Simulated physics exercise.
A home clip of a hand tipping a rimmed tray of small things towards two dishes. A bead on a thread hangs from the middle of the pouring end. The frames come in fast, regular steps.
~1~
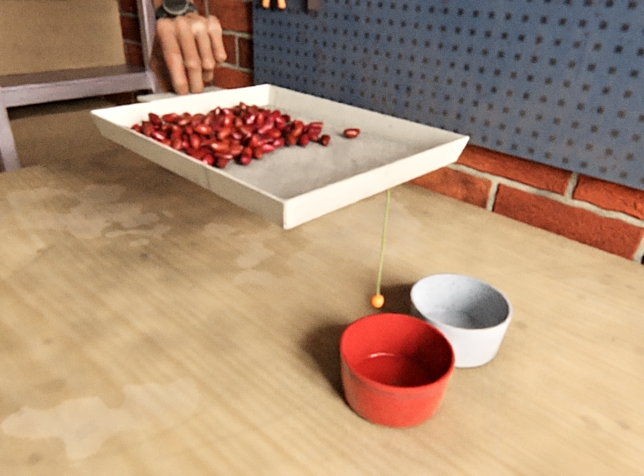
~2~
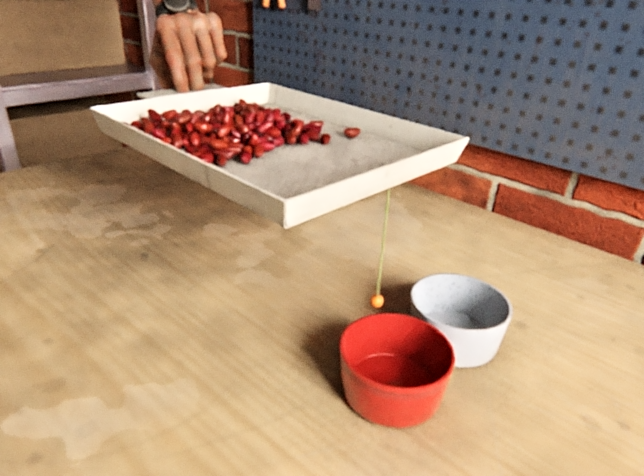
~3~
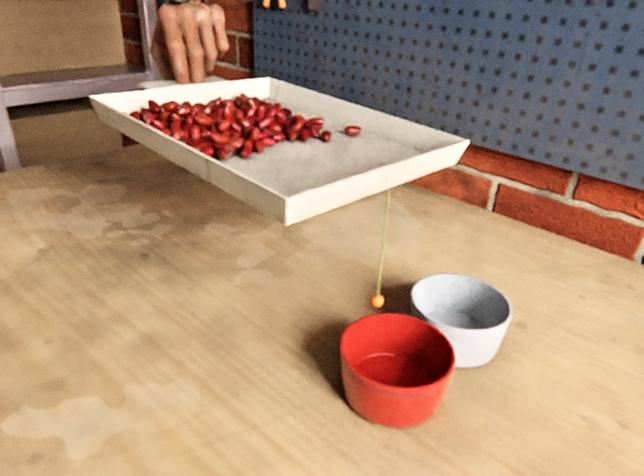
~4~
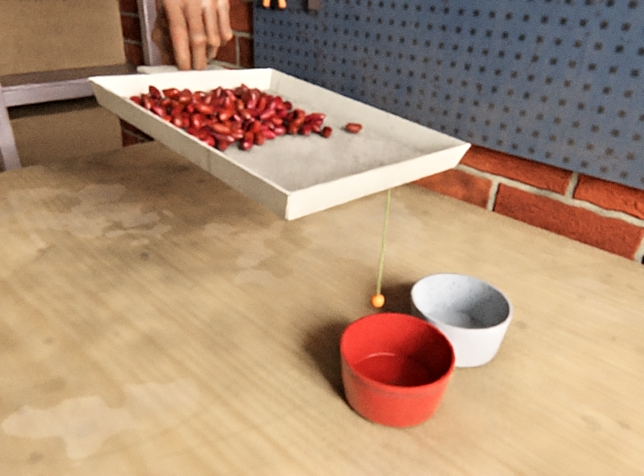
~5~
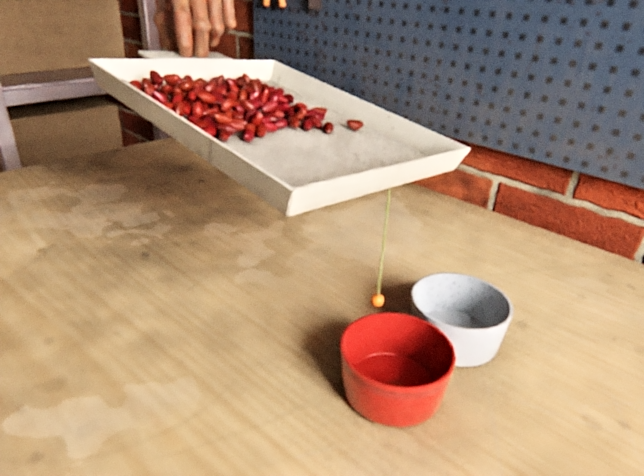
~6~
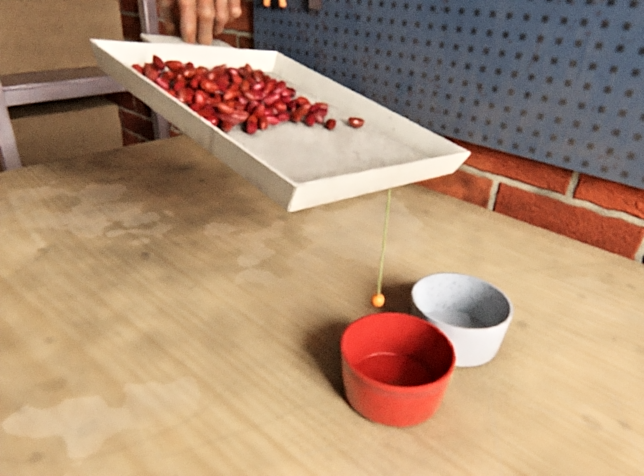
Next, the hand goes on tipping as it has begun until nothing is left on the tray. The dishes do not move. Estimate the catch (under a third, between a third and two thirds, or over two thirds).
They take between a third and two thirds between them.
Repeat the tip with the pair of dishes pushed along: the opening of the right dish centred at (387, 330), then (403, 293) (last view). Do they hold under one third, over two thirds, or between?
In turn: Under a third; the middle third.
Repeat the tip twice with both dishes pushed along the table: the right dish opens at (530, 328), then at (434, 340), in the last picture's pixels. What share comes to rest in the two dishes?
About 0 and 0 per cent.
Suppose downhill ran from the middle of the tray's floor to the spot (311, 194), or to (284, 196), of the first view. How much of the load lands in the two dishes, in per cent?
About 20 and 0 per cent.
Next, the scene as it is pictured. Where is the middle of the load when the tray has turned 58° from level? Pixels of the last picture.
Roughly at (416, 155).
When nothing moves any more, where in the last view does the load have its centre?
At about (447, 318).
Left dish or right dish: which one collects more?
The winner is the dish on the right.
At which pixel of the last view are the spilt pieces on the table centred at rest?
Roughly at (436, 289).
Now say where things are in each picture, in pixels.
Corners of the pouring end near (286, 197) and (459, 137), level; middle of the load near (226, 123), kidney beans; left dish near (441, 395); right dish near (501, 339); bead on its thread near (377, 301), in the first frame.
Corners of the pouring end near (286, 196) and (459, 137), level; middle of the load near (226, 120), in the second frame.
Corners of the pouring end near (288, 193) and (460, 140), tipped barely, lowest at the right corner; middle of the load near (227, 114), in the third frame.
Corners of the pouring end near (291, 189) and (461, 143), tipped a little, lowest at the right corner; middle of the load near (227, 105), in the fourth frame.
Corners of the pouring end near (294, 184) and (461, 146), tipped a little, lowest at the right corner; middle of the load near (230, 97), in the fifth frame.
Corners of the pouring end near (297, 180) and (462, 150), tipped a little, lowest at the right corner; middle of the load near (232, 89); left dish near (442, 395); right dish near (502, 338), in the sixth frame.
Shortly afterwards, tray tipped steeply; the bulk on the tray; only a few in the right dish; only a few outside both; a little in the air.
Next, tray tipped right over; near a third on the tray; only a few in the left dish; near a quarter in the right dish; a little outside both; near a quarter in the air.
Some moments later, tray tipped past a quarter turn; only a few in the left dish; near half in the right dish; near half outside both.
In the end, tray tipped past a quarter turn; only a few in the left dish; near half in the right dish; near half outside both.
